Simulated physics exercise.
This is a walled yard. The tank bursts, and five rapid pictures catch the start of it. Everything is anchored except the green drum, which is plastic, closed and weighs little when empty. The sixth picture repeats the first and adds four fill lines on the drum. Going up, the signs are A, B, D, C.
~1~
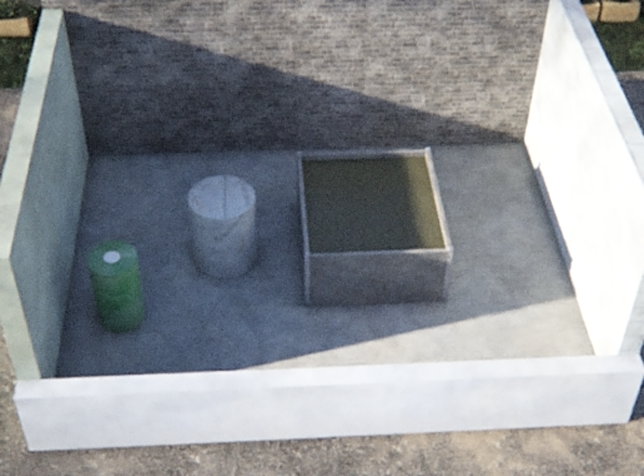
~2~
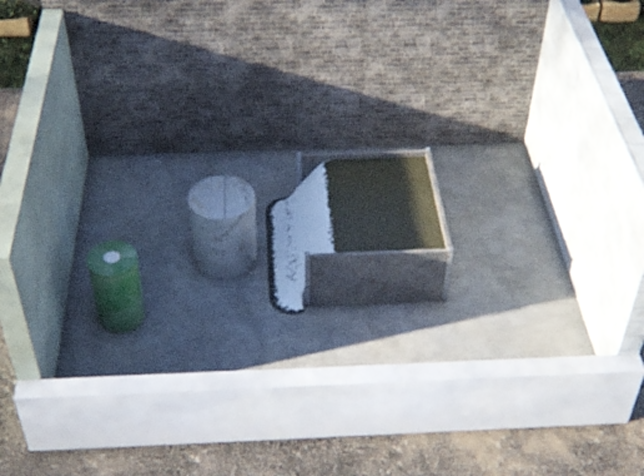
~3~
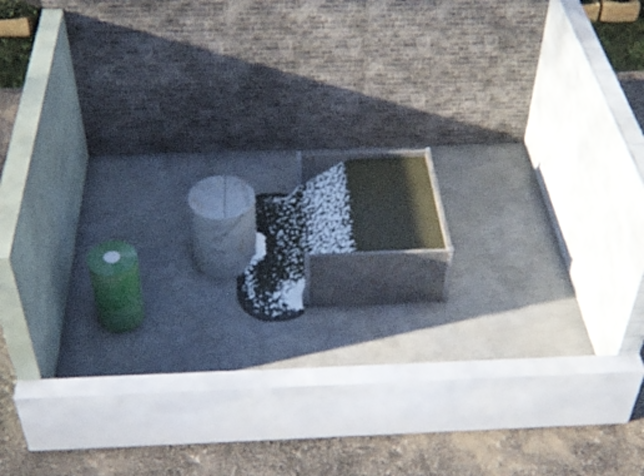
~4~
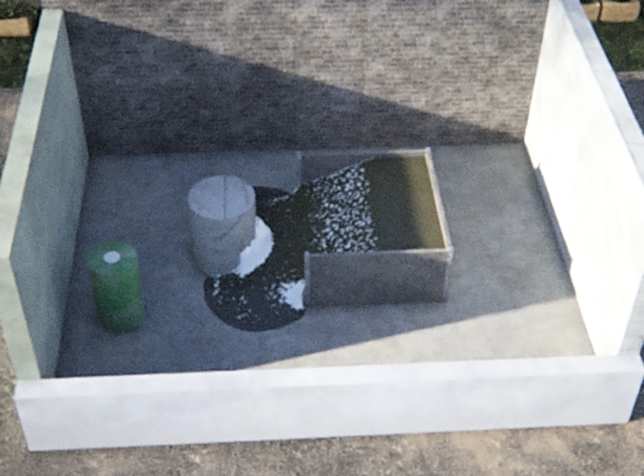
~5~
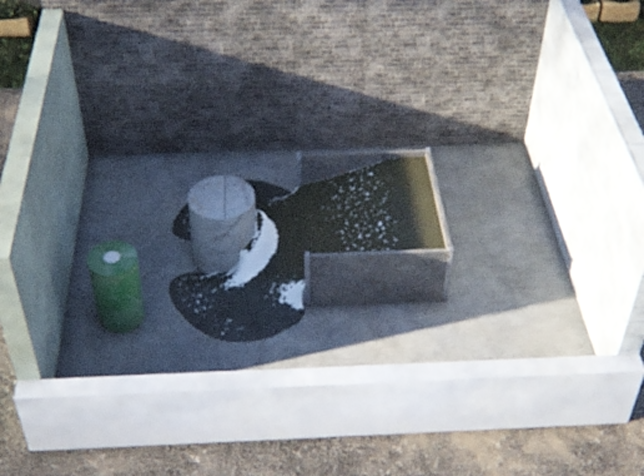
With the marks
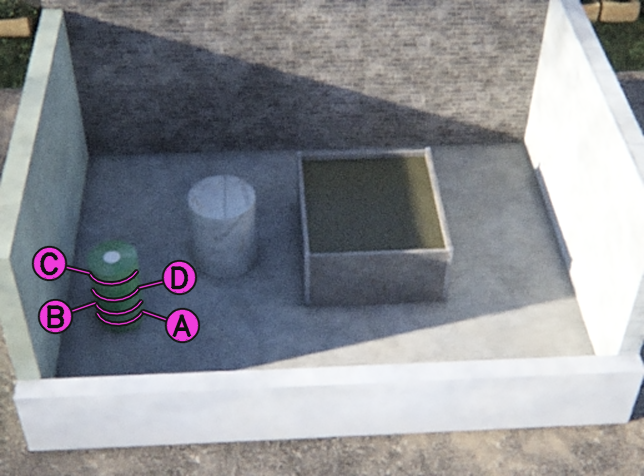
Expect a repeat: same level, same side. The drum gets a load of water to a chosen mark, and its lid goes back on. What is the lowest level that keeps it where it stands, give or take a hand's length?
I would pick mark B.
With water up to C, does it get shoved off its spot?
No.
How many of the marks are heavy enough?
Three of them.
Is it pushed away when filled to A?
Yes.
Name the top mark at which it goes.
A it is.
On the marked copy, A at (118, 324); B at (117, 313); C at (111, 283); D at (114, 300); from the bottom up A, B, D, C.
Choosing A, it is pushed about 4 times its own width away.
Choosing B, it shifts by a finger or two and stays.
Choosing C, it does not move.
Choosing D, it does not move.
